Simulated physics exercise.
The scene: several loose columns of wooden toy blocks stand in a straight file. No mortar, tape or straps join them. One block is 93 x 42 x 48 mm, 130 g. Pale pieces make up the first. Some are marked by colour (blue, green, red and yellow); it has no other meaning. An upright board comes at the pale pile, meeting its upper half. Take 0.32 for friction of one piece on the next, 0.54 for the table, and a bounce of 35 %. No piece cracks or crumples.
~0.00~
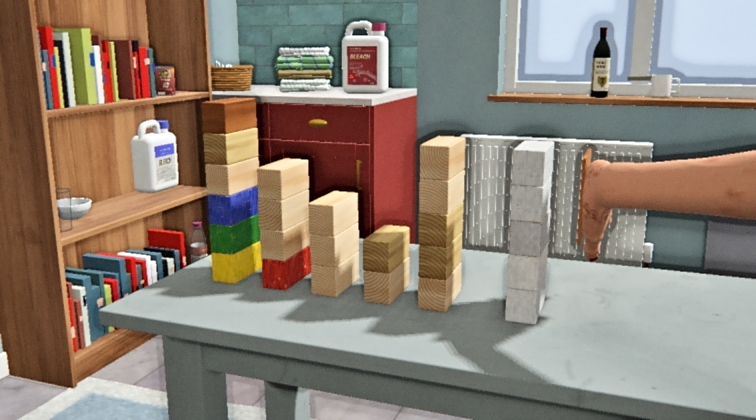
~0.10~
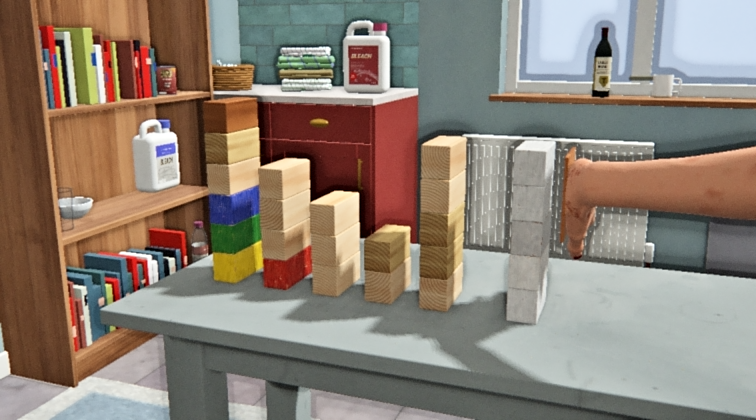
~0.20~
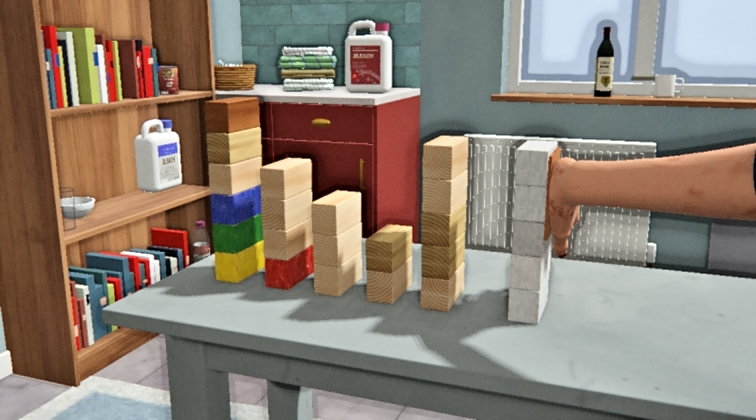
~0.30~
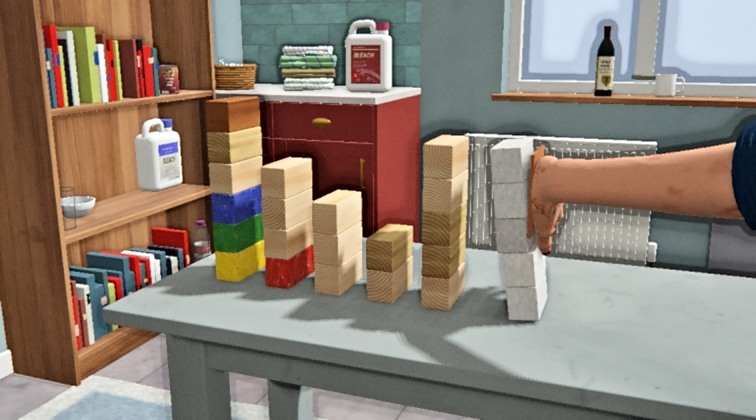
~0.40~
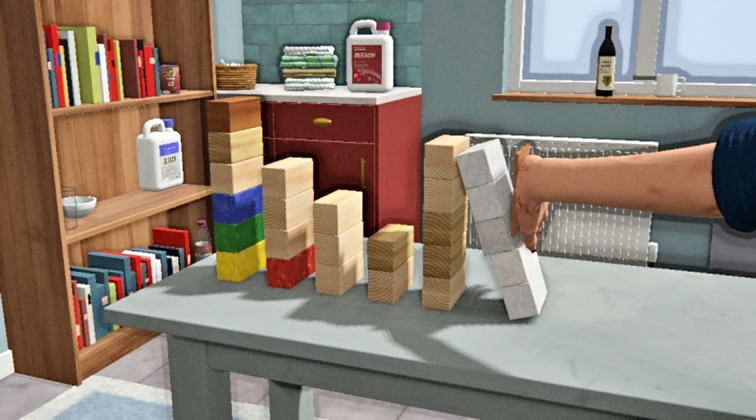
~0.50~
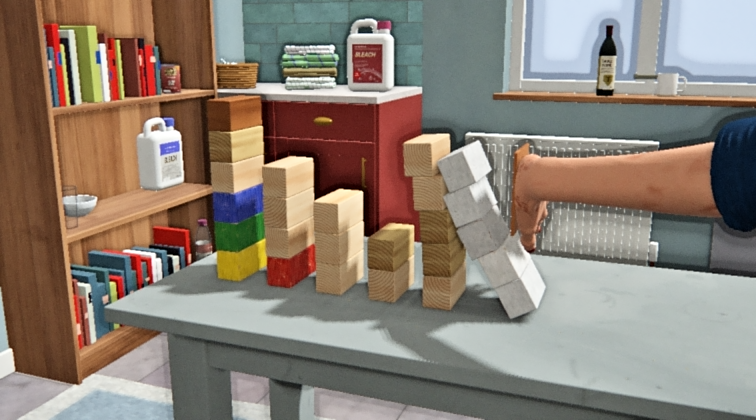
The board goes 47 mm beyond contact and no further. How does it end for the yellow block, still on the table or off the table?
In the end the yellow block is still on top.
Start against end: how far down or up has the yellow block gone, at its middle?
About 0 cm lower.
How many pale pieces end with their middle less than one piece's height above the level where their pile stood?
2 pale pieces.
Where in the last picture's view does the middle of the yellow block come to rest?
Near (216, 256).
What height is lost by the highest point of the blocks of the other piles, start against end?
About 19 cm.
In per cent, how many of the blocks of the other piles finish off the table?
Roughly 35 per cent of them.
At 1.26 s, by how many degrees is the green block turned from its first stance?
About 10°.
Around 0.72 s, 5 of the pale pile down; none of the 20 other blocks off the table, 7 disturbed; yellow block unmoved.
Around 1.26 s, 5 of the pale pile down; none of the 20 other blocks off the table, 18 disturbed; yellow block tipped 12°; red block tipped 27°.
Around 1.70 s, 5 of the pale pile down; 4 of the 20 other blocks off the table; yellow block on its side; green block upside down.
Around 2.10 s, 5 of the pale pile down; 7 of the 20 other blocks off the table; yellow block on its side; blue block upside down.
Finally (2.3 s), 5 of the pale pile down; 7 of the 20 other blocks off the table; yellow block on its side; green block on its side; red block on its side. Seen by the last camera, middles, yellow block near (216, 256).
